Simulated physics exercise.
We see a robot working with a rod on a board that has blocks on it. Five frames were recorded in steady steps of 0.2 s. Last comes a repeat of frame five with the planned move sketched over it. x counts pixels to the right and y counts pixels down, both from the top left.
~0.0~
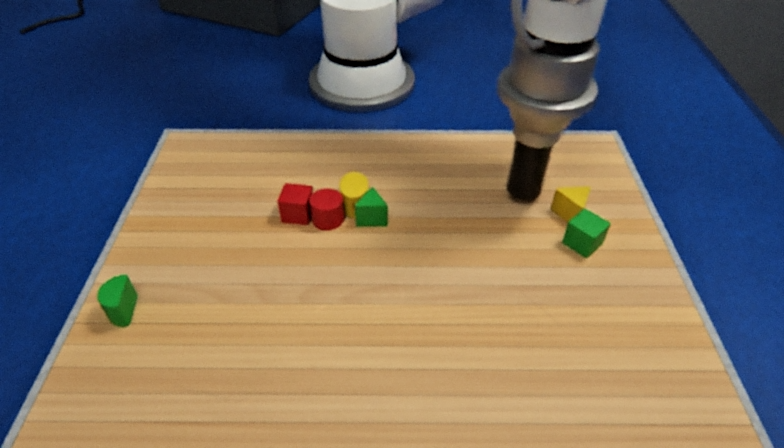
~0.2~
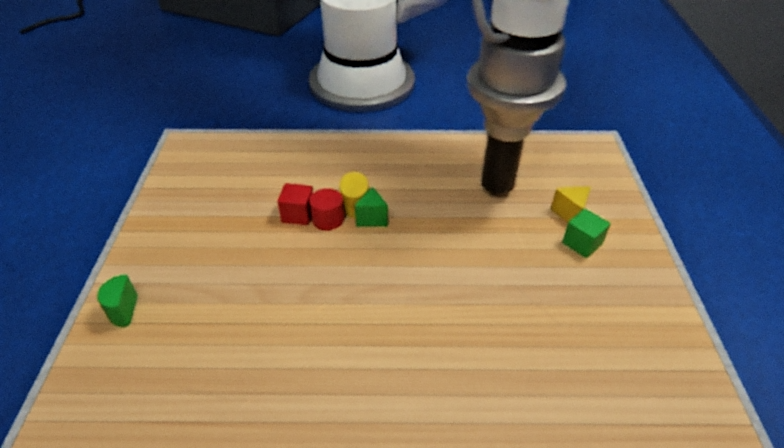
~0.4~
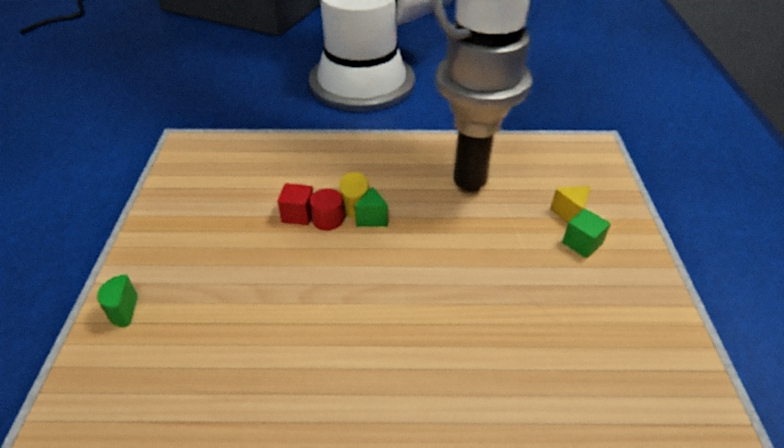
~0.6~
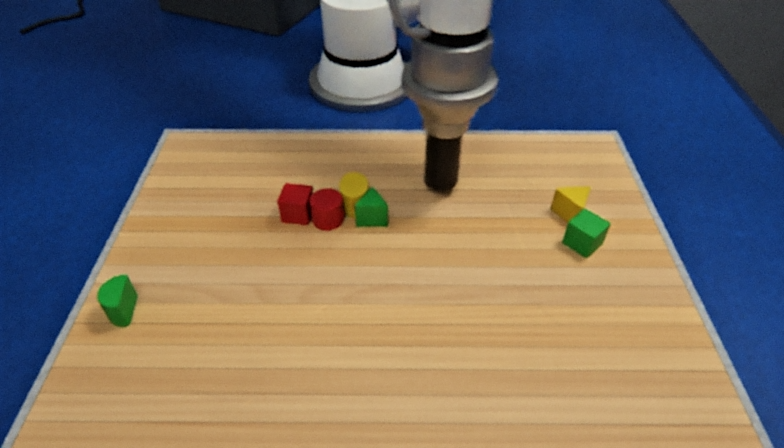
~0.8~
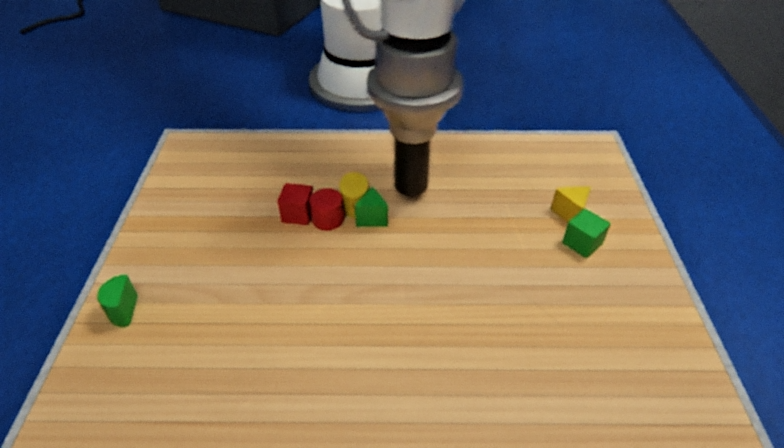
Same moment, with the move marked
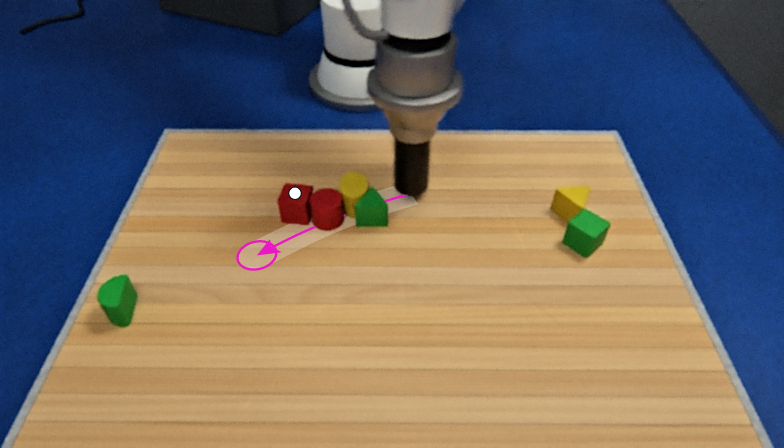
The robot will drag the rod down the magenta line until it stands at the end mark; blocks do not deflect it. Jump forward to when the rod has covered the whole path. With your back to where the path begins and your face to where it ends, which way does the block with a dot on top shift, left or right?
Slides right.
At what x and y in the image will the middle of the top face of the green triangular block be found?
My estimate: (357, 211).
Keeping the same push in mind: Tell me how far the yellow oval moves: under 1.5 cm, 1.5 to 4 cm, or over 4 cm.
Past 4 cm.
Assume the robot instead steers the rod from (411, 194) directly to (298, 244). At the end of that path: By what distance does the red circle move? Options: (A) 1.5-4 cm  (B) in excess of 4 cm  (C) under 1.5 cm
I'll go with B - in excess of 4 cm.
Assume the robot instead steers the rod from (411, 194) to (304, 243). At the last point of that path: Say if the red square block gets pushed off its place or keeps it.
In the end it has been moved.
The line goes from (411, 194) through (361, 209) and (310, 229) to (257, 255); the dot is on the red square block.
The first path, step by step. One third of the way, rod at (360, 200); red square block at (283, 195), turned 40° clockwise; red circle at (302, 210); yellow oval at (326, 193), turned 10° anticlockwise; green triangular block at (360, 208), turned 75° anticlockwise.
Two thirds of the way, rod at (307, 221); red square block at (251, 196), turned 115° clockwise; red circle at (253, 237); yellow oval at (271, 212); green triangular block at (357, 211), turned 90° anticlockwise.
At the end, rod at (255, 246); red square block at (243, 195), turned 145° clockwise; red circle at (220, 255); yellow oval at (225, 219), turned 70° clockwise; green triangular block at (357, 211), turned 90° anticlockwise.
